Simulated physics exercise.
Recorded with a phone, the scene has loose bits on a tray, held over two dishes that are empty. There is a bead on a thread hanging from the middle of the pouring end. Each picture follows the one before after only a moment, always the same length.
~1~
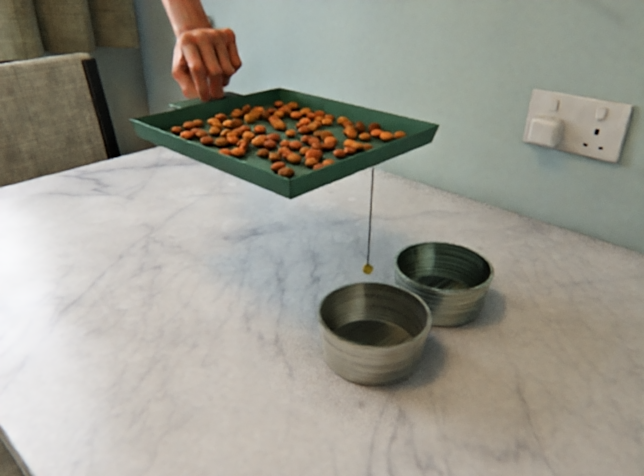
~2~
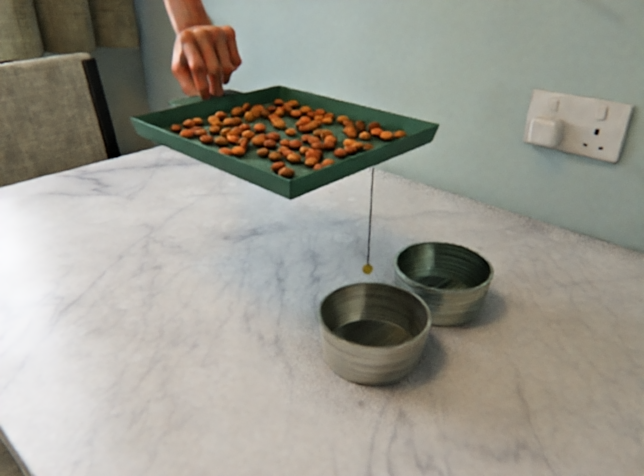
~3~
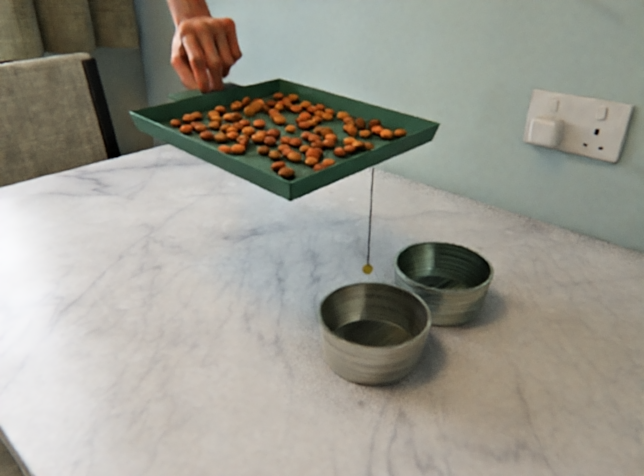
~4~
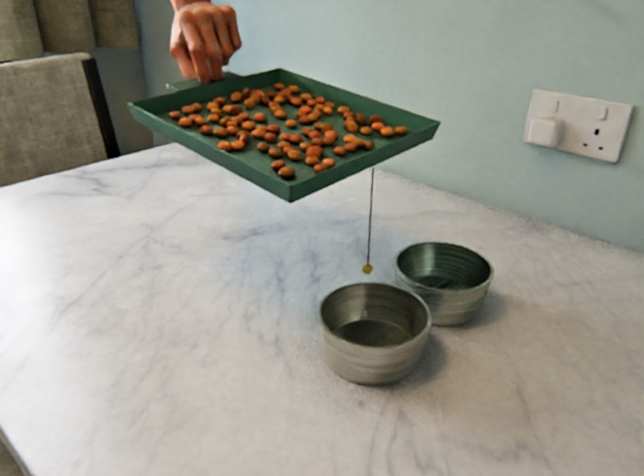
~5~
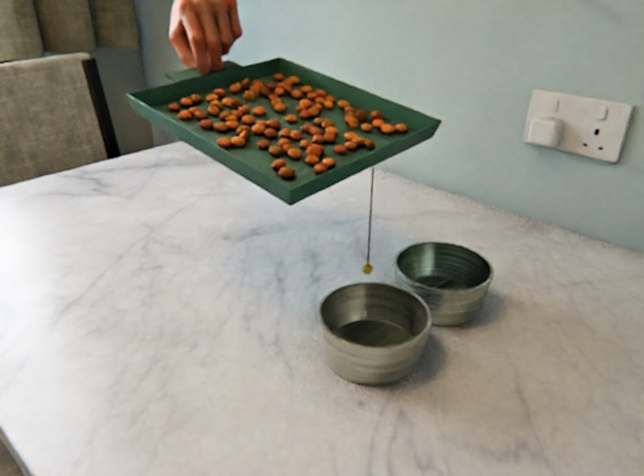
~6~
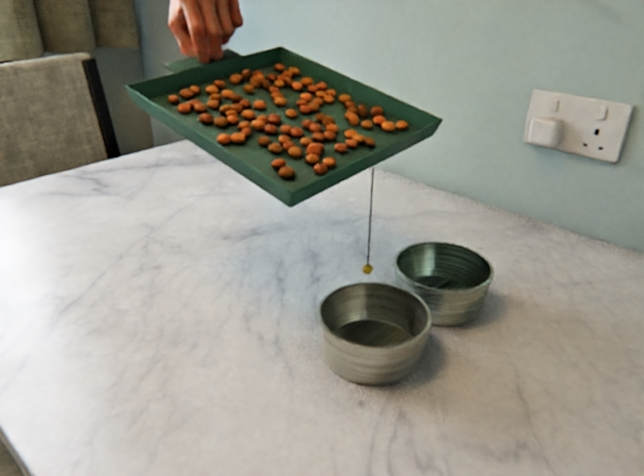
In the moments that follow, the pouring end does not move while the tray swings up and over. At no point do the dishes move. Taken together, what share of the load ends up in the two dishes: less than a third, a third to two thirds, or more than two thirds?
Once it's all tipped, the dishes get a third or more but no more than two thirds of it.
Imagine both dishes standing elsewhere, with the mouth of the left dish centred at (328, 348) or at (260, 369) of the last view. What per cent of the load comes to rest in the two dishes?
First 80 per cent, second 60 per cent.
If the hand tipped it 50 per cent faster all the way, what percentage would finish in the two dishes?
Estimate: Around 50%.
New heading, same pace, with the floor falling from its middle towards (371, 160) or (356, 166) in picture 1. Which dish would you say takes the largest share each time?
First it's the dish to the right, then it's the dish to the left.
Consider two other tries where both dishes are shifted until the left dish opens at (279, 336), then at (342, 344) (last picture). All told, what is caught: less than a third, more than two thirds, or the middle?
The two tries come out as between a third and two thirds and over two thirds in turn.
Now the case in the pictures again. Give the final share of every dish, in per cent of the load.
Roughly: Left 40 %, right 0 %.
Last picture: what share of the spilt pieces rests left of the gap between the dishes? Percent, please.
I make it about 70 percent or so.
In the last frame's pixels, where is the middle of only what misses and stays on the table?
Centre at rest: About (315, 404).
Soon after the last picture, tray tipped steeply; all on the tray.
A little later, tray tipped right over; most on the tray; a stray few in the left dish; a small part outside both; a small part in the air.
Later still, tray tipped past a quarter turn; about half in the left dish; about half outside both.
At rest, tray tipped past a quarter turn; about half in the left dish; none in the right dish; about half outside both.
